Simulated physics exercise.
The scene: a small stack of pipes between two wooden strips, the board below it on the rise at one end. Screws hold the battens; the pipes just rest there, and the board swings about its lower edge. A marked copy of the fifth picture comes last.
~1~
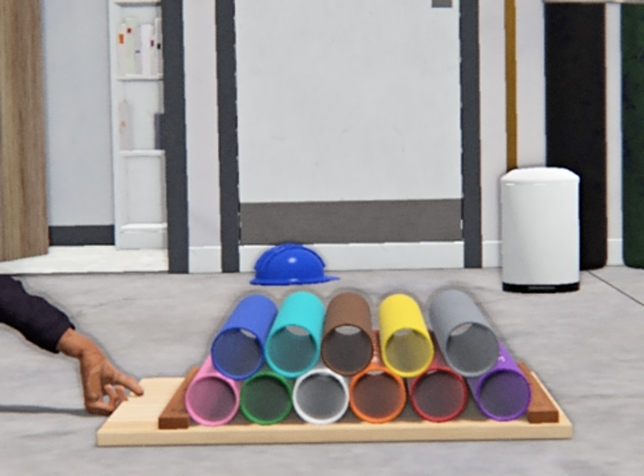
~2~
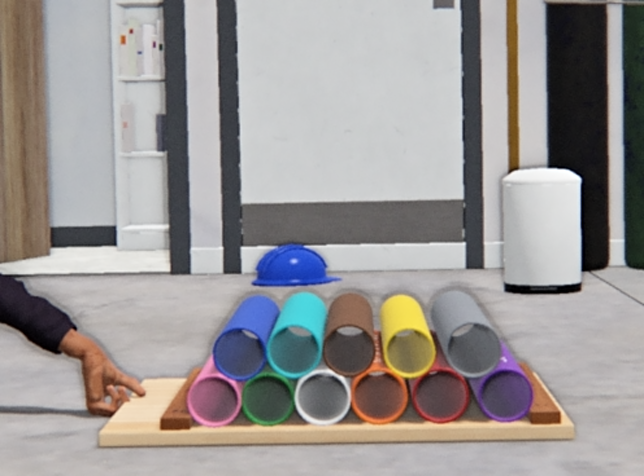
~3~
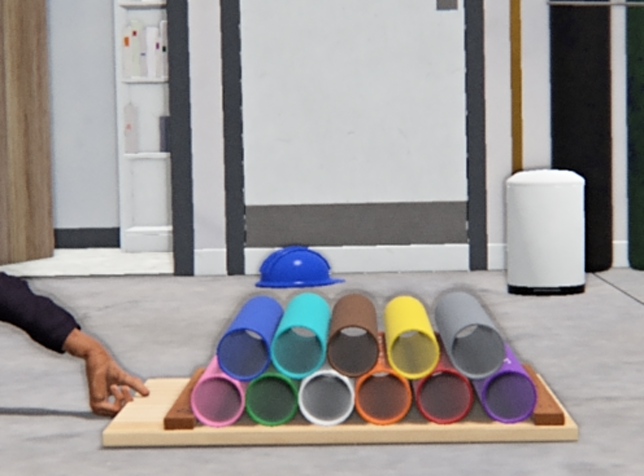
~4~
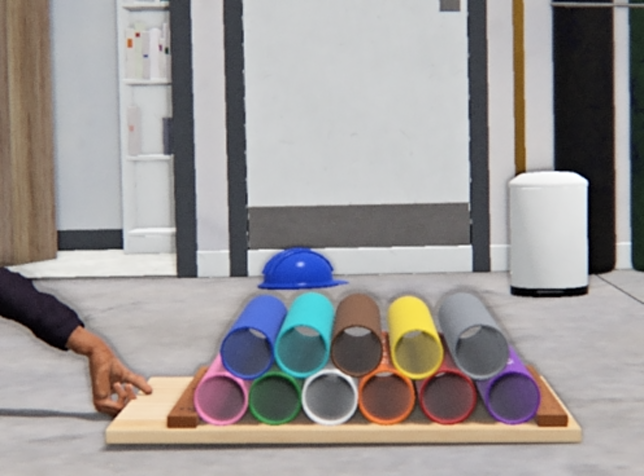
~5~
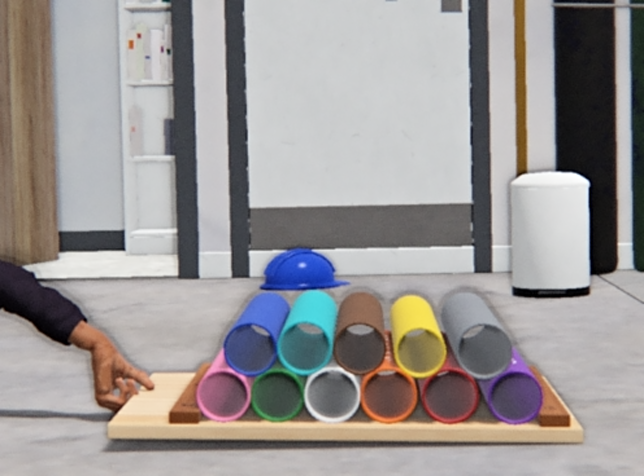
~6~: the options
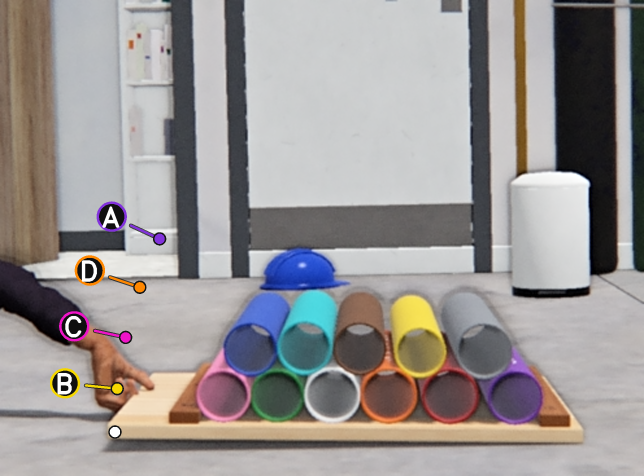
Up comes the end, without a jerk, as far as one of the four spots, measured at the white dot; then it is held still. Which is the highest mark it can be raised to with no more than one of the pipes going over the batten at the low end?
At most to A.
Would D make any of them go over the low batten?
No, at D.
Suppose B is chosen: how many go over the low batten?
The count is none.
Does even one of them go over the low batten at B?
No.
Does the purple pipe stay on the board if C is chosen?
The purple pipe: Yes.
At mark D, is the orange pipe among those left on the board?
The orange pipe: Yes.
On the copy, A at (160, 239); B at (117, 389); C at (126, 337); D at (140, 287); the white dot at (115, 432).
On A. First, board at 16°.
Then, board at 26°.
Finally, board at 26°, none over the low batten.
By contrast, B none over the low batten; C none over the low batten; D none over the low batten.
